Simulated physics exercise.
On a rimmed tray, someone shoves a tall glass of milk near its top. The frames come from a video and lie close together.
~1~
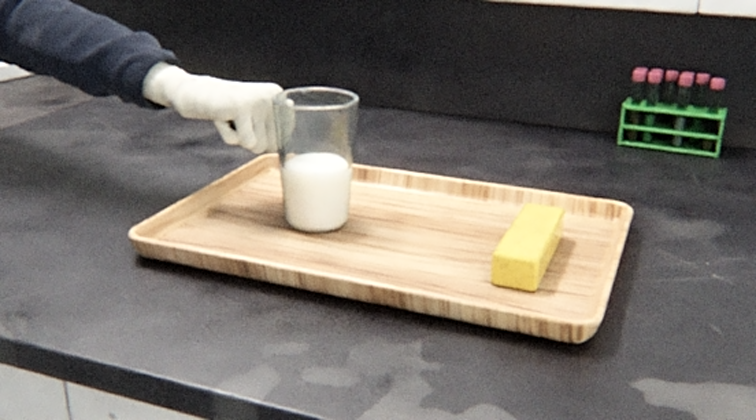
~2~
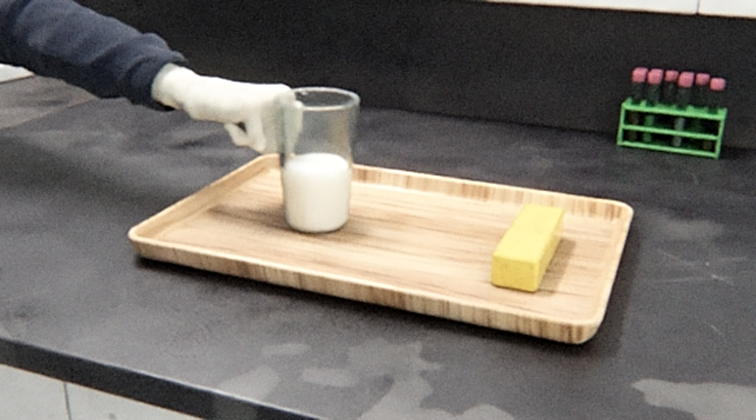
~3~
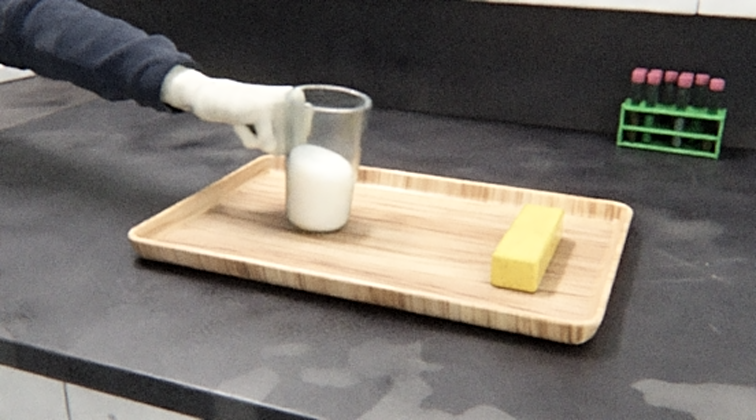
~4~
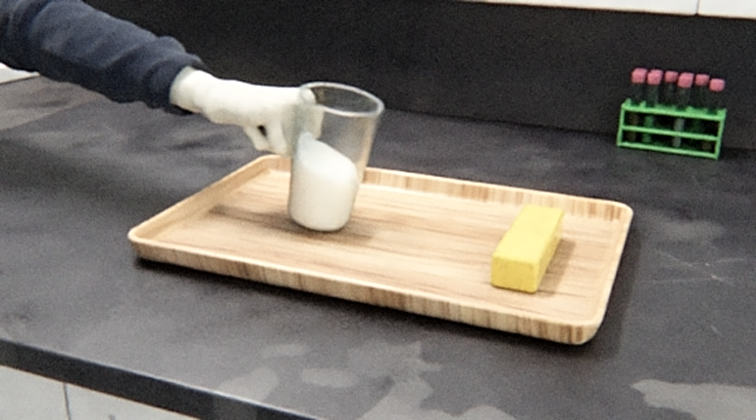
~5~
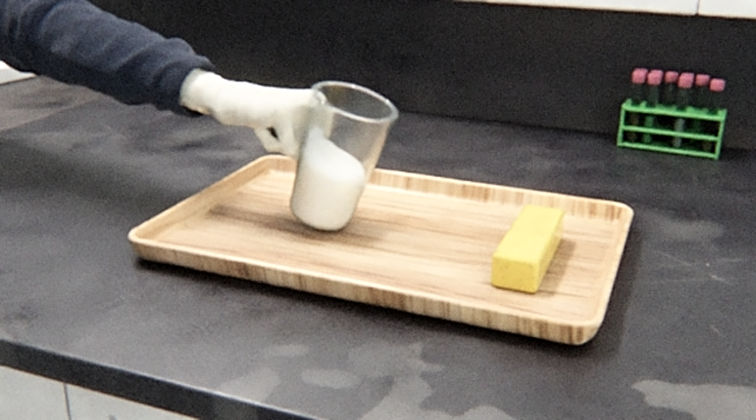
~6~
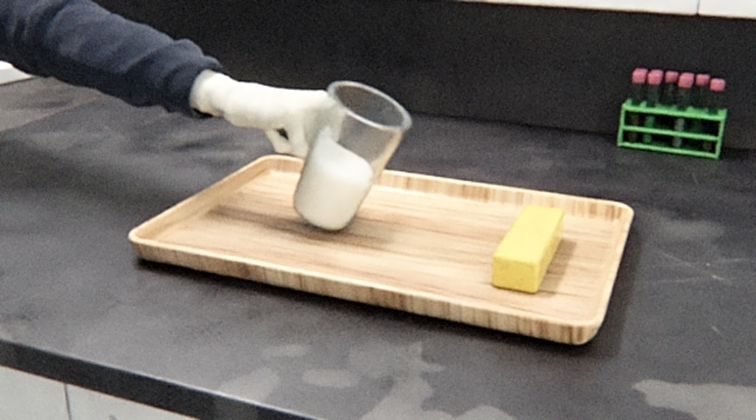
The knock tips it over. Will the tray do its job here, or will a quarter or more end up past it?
Turns out the tray keeps more than three quarters of it.
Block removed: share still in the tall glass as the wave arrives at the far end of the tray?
About 70 per cent.
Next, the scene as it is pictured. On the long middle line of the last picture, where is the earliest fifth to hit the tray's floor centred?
Touchdown, mid-line: Approx. (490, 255).
A moment on, the tall glass is falling and 100 per cent is in the glass, 0 on the tray and 0 above or beyond its rim.
Next, the tall glass lies on its side and 82 per cent is in the glass, 13 on the tray and 5 above or beyond its rim.
Then the tall glass lies on its side and 41 per cent is in the glass, 47 on the tray and 12 above or beyond its rim.
Later the tall glass lies on its side and 23 per cent is in the glass, 70 on the tray and 7 above or beyond its rim.
In the end 94 per cent is held by tray and glass, 6 is off the tray.
